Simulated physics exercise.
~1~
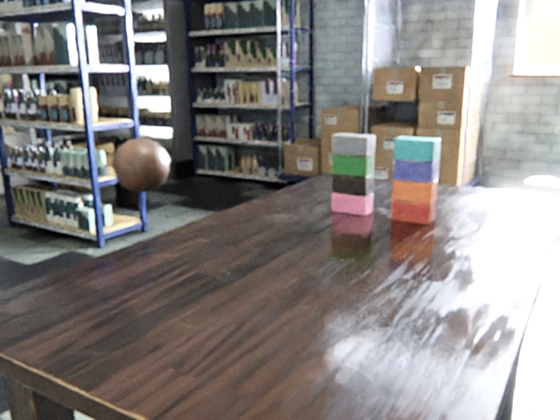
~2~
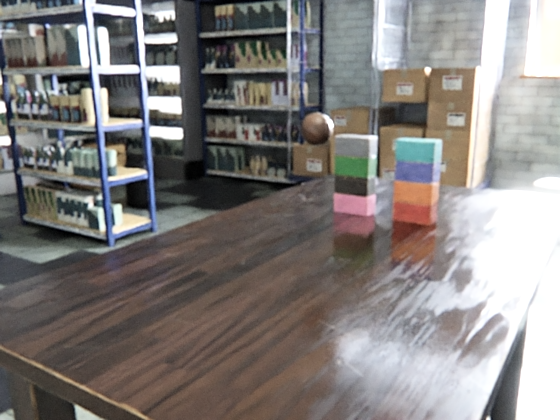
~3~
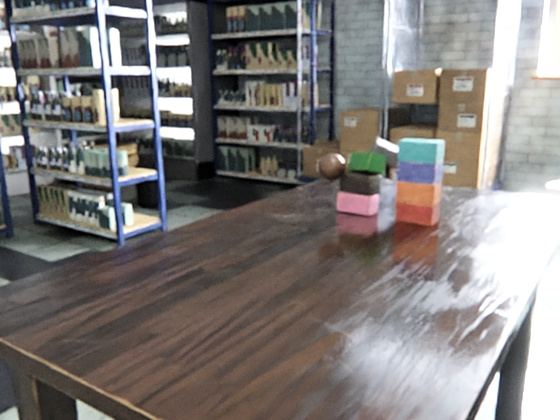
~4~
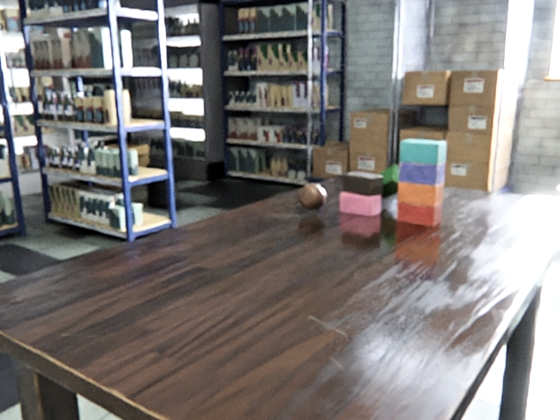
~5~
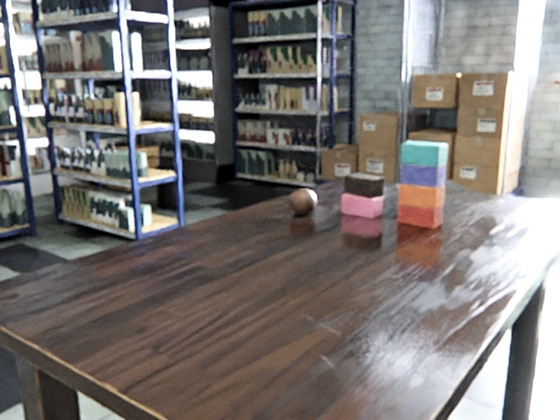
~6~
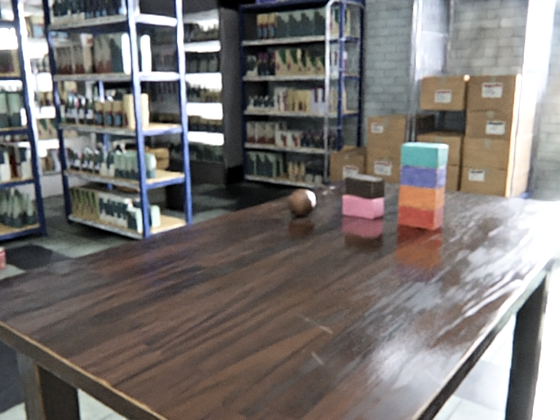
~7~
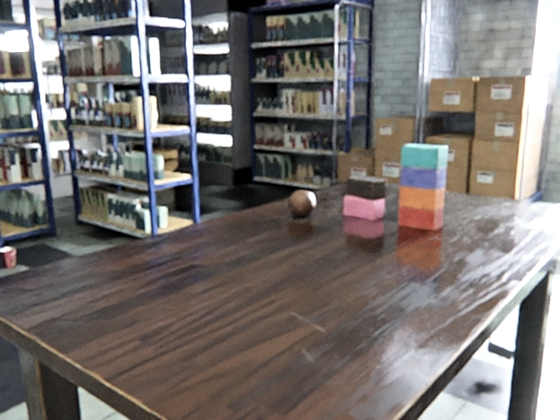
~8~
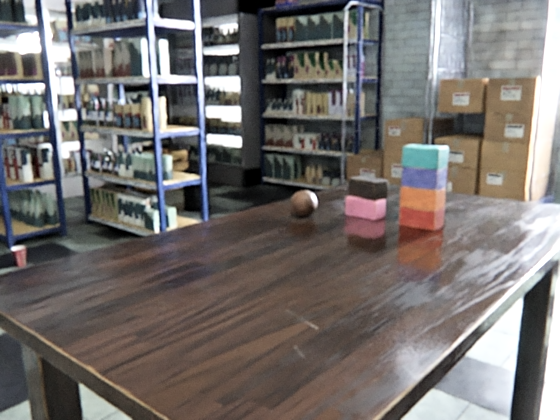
In this clip, a brown ball flies toward two stacks of coloured blocks on a dark wooden table and knocks the grey and green blocks off the left stack, then settles beside it, leaving the black block on the pink one and the right stack standing.
